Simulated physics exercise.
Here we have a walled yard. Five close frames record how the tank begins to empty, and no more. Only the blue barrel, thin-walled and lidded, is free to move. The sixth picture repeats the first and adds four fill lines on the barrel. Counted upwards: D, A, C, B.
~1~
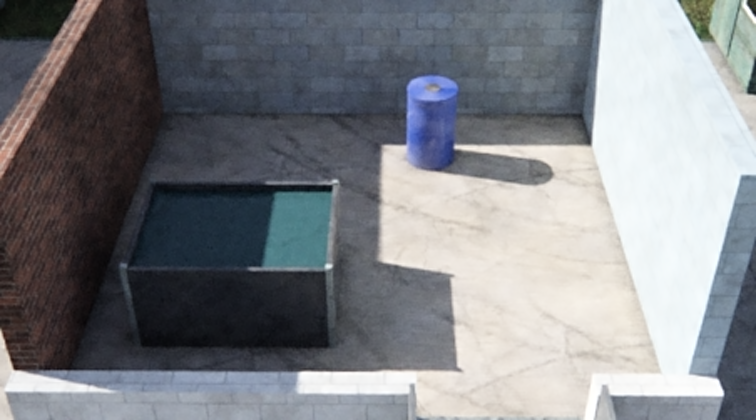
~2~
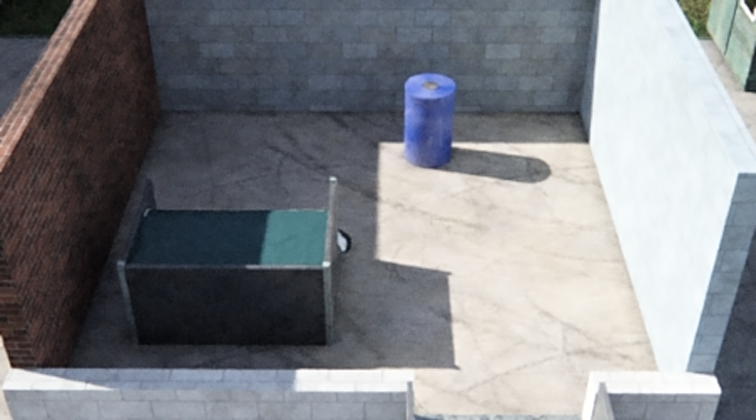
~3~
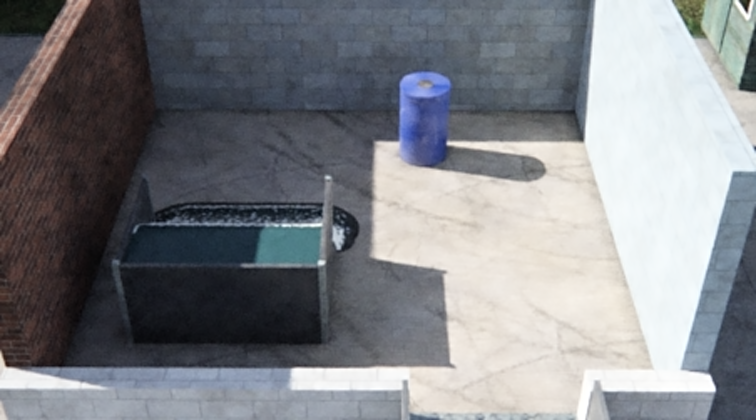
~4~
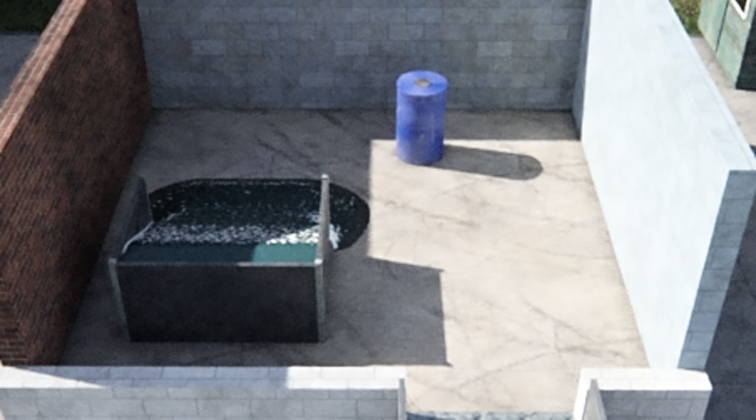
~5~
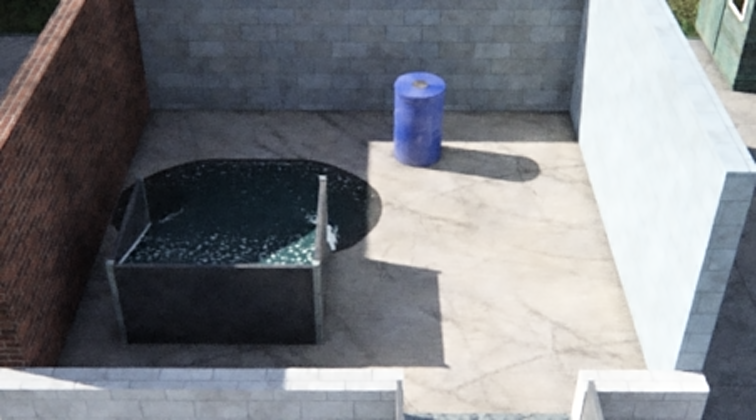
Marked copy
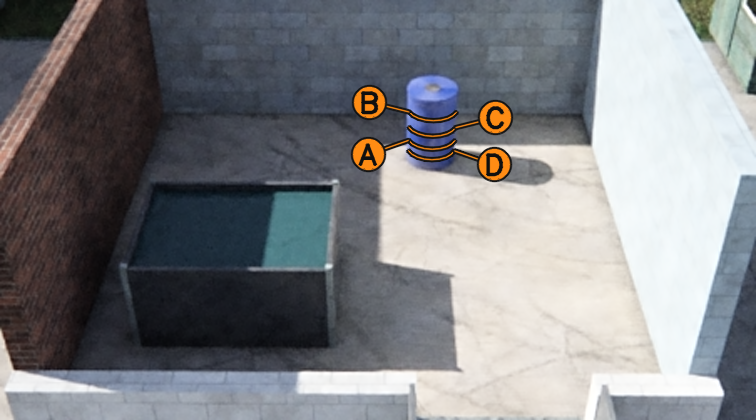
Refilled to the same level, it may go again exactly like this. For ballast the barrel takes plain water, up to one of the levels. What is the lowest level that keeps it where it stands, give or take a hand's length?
Take A.
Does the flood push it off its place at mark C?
No, that is safe.
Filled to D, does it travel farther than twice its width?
No, less.
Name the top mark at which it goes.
D it is.
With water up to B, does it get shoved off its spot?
No, that is safe.
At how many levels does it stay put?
Three.
On the marked copy, A at (432, 149); B at (433, 120); C at (432, 136); D at (431, 159); from the bottom up D, A, C, B.
Choosing A, it does not move.
Choosing B, it does not move.
Choosing C, it does not move.
Choosing D, it is pushed about half its own width away.
